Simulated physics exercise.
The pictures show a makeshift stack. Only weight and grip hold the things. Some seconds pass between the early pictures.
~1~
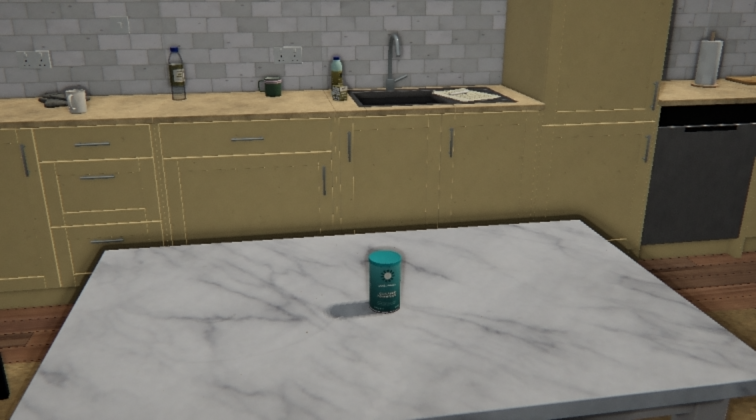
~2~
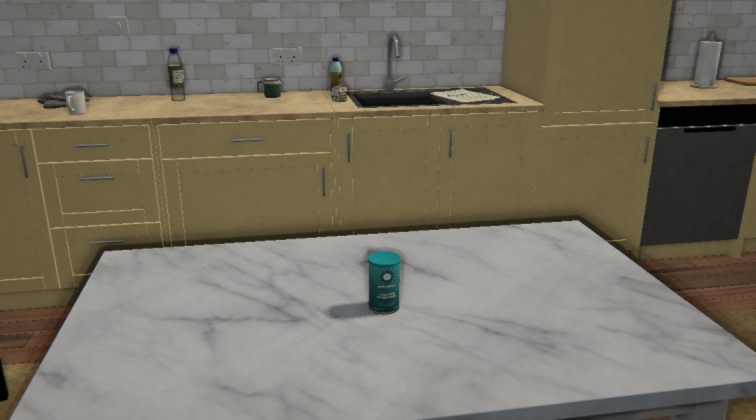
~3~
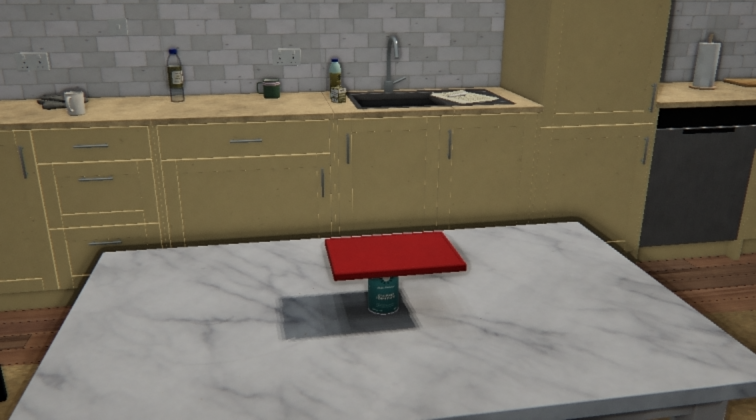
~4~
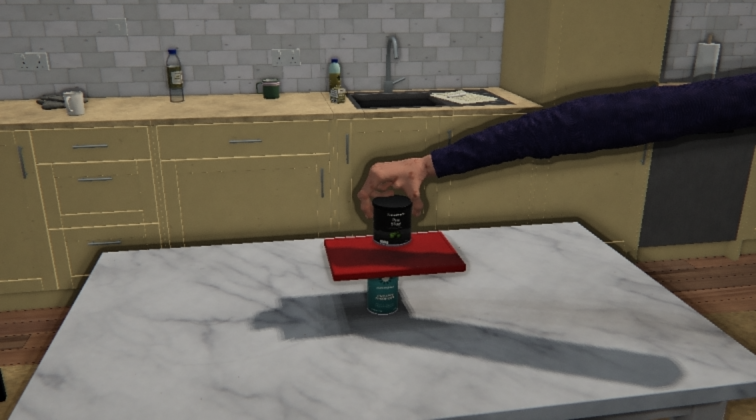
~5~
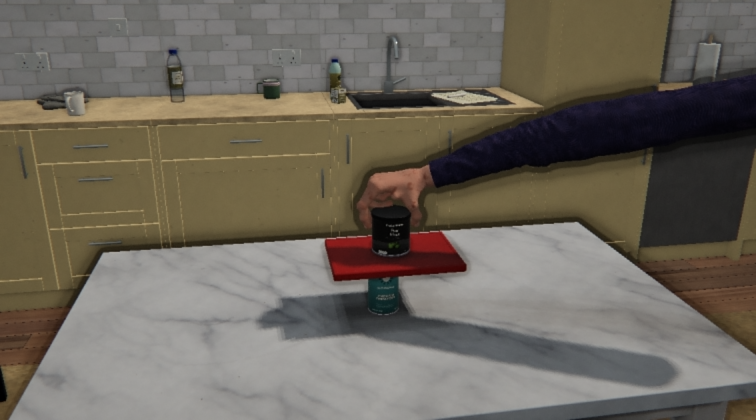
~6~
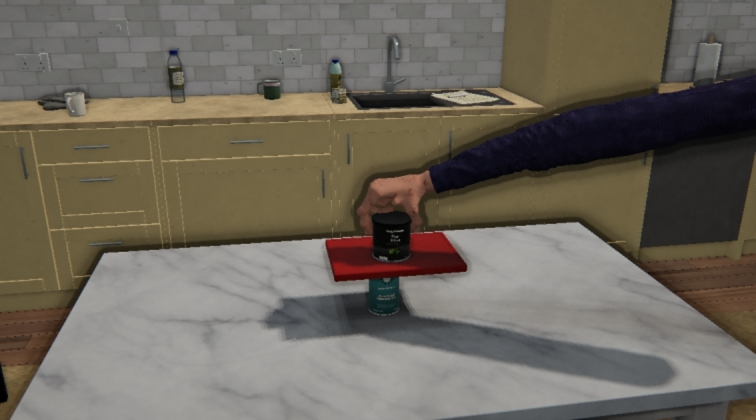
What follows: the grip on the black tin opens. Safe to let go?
It keeps its balance.
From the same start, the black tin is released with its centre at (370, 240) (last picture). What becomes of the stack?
Then it keeps its balance.
Then, 0.30 s past the last view, nothing moves.
Then, 0.70 s past the last view, black tin resting near (391, 237).
Finally, all 3 still in place. Final places as the last picture's camera would see them, black tin near (391, 237). The stack holds.
